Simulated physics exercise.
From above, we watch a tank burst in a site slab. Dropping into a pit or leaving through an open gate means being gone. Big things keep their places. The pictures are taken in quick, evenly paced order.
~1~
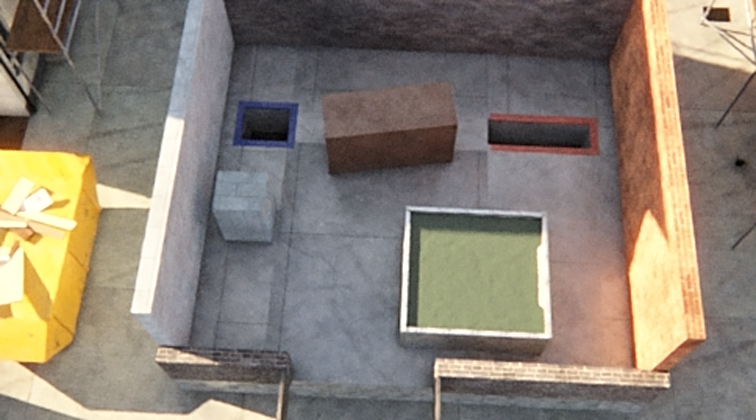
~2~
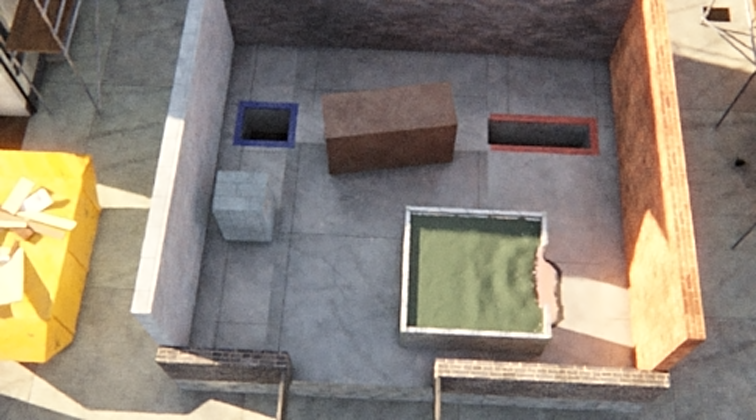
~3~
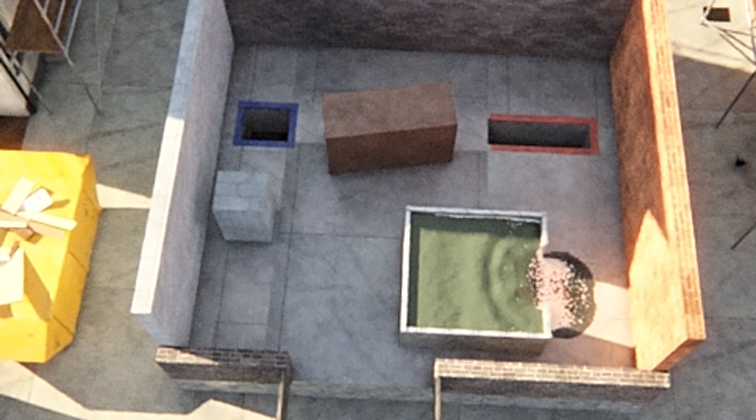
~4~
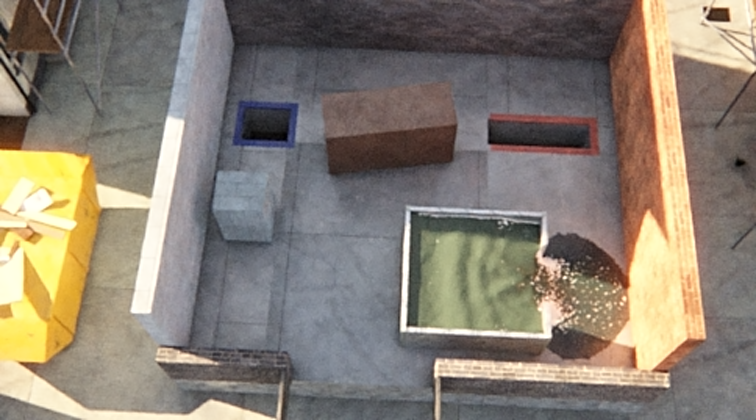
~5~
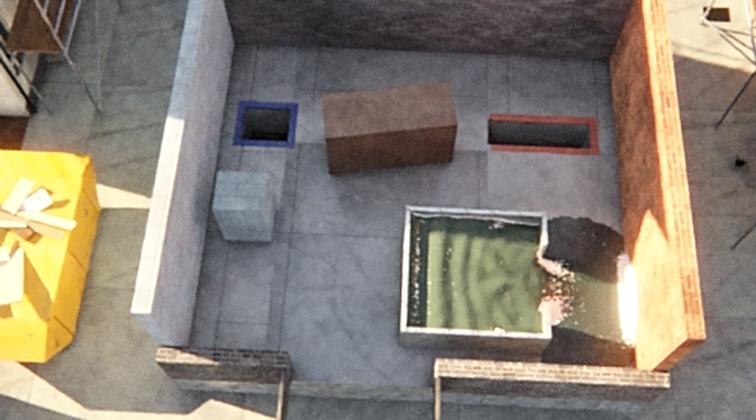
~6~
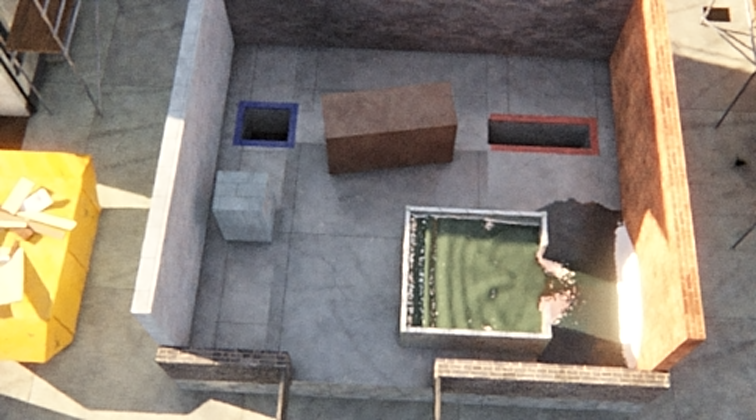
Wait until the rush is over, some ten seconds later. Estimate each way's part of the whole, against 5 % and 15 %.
Outcome: The gate will drain five to fifteen per cent inclusive; the blue pit will drain shy of five per cent; the red pit will drain in excess of fifteen per cent.
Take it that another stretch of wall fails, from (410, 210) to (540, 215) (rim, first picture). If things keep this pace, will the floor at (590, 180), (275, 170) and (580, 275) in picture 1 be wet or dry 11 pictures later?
Taking them in order, I'd say swamped, swamped and not reached.
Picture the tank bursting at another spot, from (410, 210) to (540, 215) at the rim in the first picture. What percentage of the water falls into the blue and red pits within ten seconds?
Blue 6 %, red 55 %.
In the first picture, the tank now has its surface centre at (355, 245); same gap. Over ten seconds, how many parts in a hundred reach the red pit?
Share for the red pit - 40 in a hundred.
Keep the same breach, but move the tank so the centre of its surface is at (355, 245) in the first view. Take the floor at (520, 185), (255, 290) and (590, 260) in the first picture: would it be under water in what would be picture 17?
Checking the three spots, I get swamped, high and dry, swamped.
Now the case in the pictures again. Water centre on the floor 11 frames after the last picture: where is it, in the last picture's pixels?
That puts it at around (521, 284).
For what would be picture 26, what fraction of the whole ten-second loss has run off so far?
Close to 25 per cent, I'd say.
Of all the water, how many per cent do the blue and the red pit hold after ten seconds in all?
In the order asked, roughly 2 and 34 percent.
A moment on, water covers 15 % of the floor; the gate 0 %, the blue pit 0 %, the red pit 0 %.
Next, water covers 25 % of the floor; the gate 0 %, the blue pit 0 %, the red pit 3 %.
Then, water covers 40 % of the floor; the gate 2 %, the blue pit 0 %, the red pit 10 %.
Later, water covers 60 % of the floor; the gate 6 %, the blue pit 0 %, the red pit 23 %.
In the end, water covers 80 % of the floor; the gate 11 %, the blue pit 2 %, the red pit 34 %.
